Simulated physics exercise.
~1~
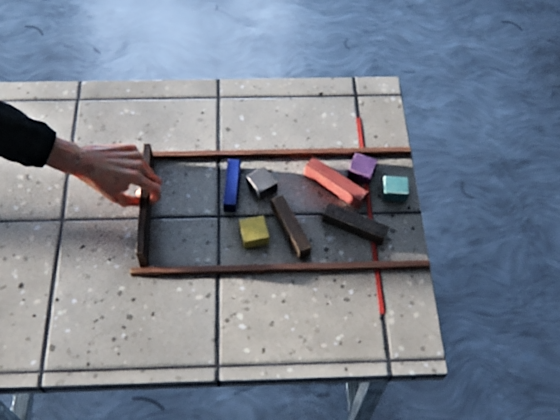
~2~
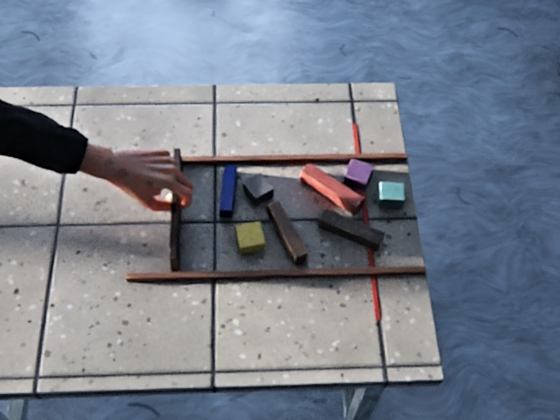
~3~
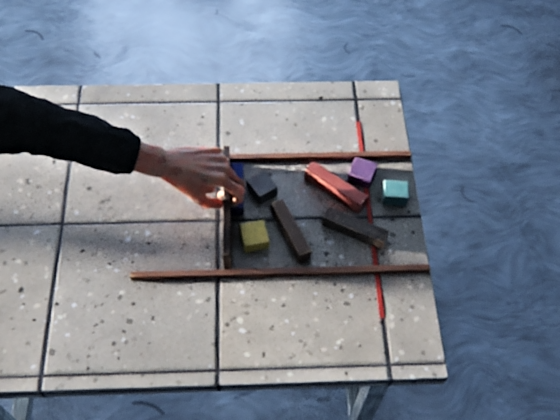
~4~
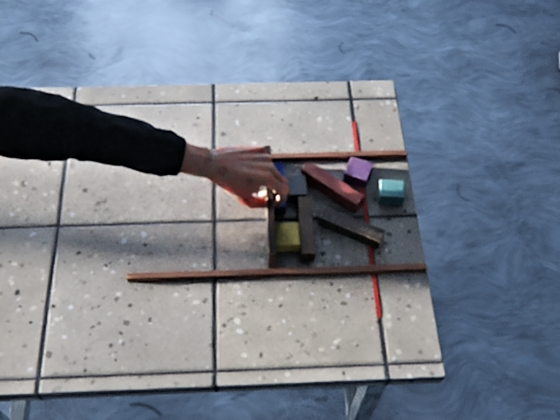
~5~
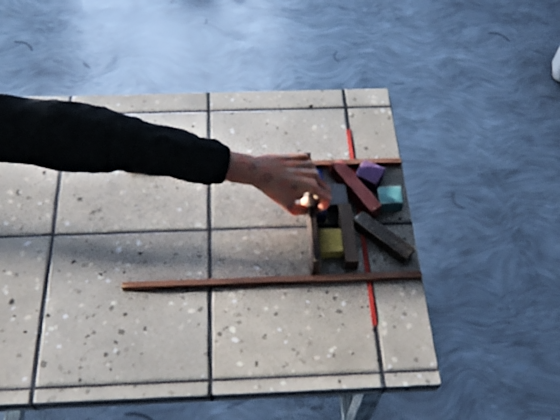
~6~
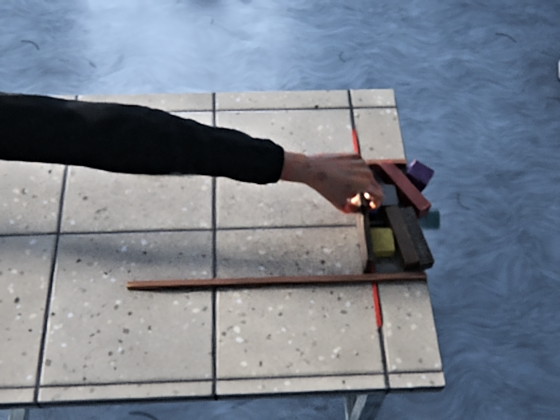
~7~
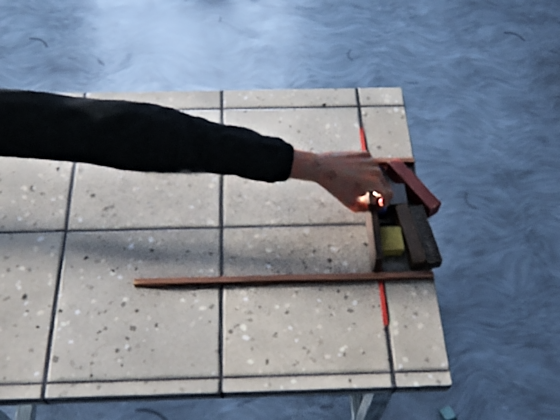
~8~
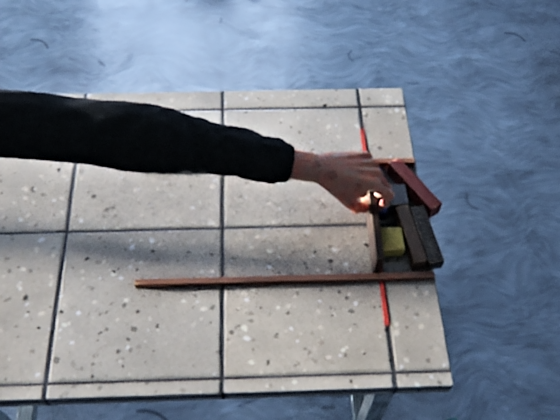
A dark board, pushed right by a hand along a tiled tabletop, swept up a jumble of coloured sticks and blocks, sending the purple and turquoise blocks off the end before stopping near the edge with the others bunched against it.
